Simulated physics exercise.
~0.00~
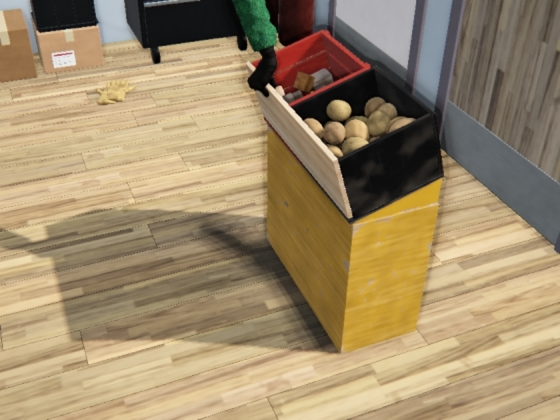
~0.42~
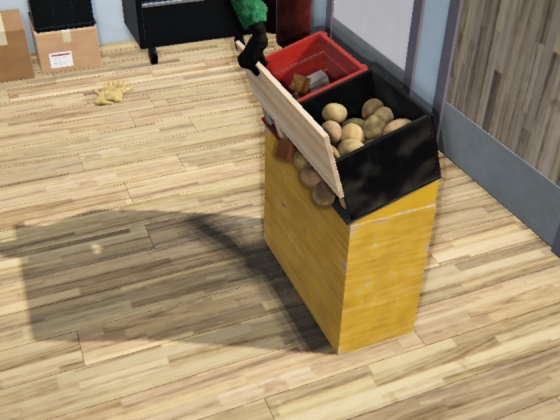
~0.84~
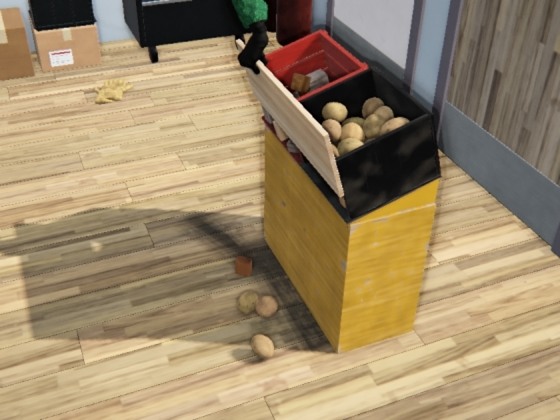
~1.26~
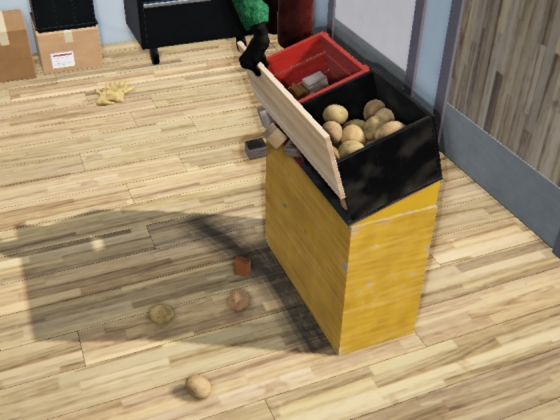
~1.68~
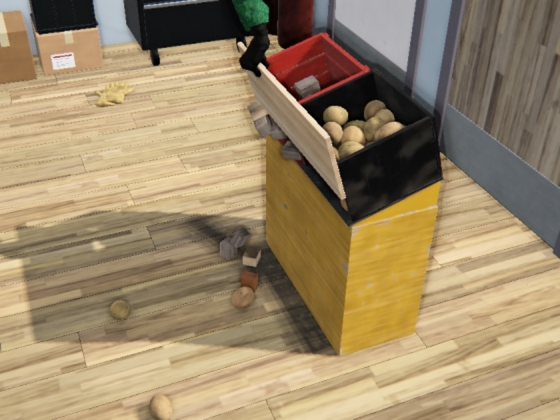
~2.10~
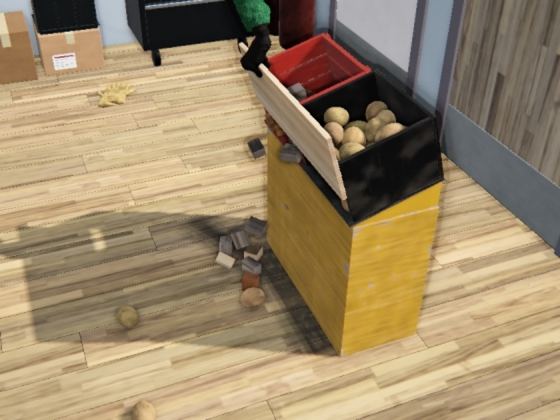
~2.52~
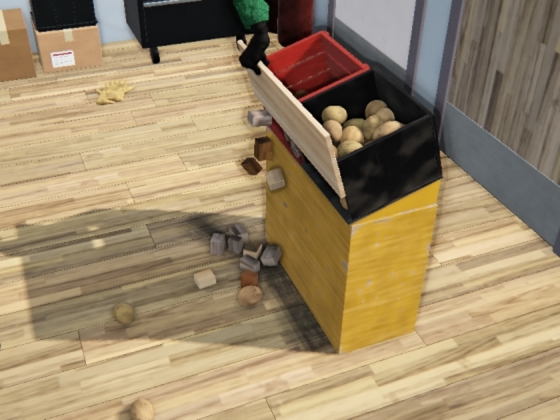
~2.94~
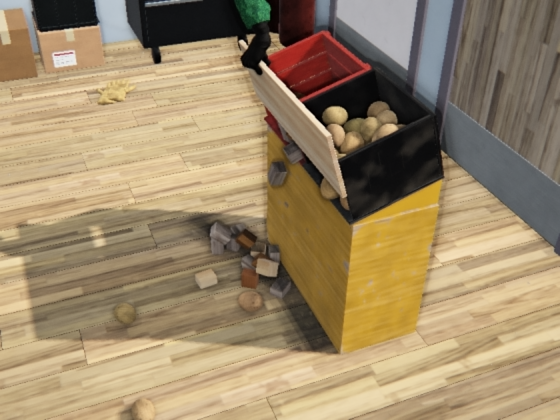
On a wooden floor, balls and then blocks drop from two bins and lie scattered.
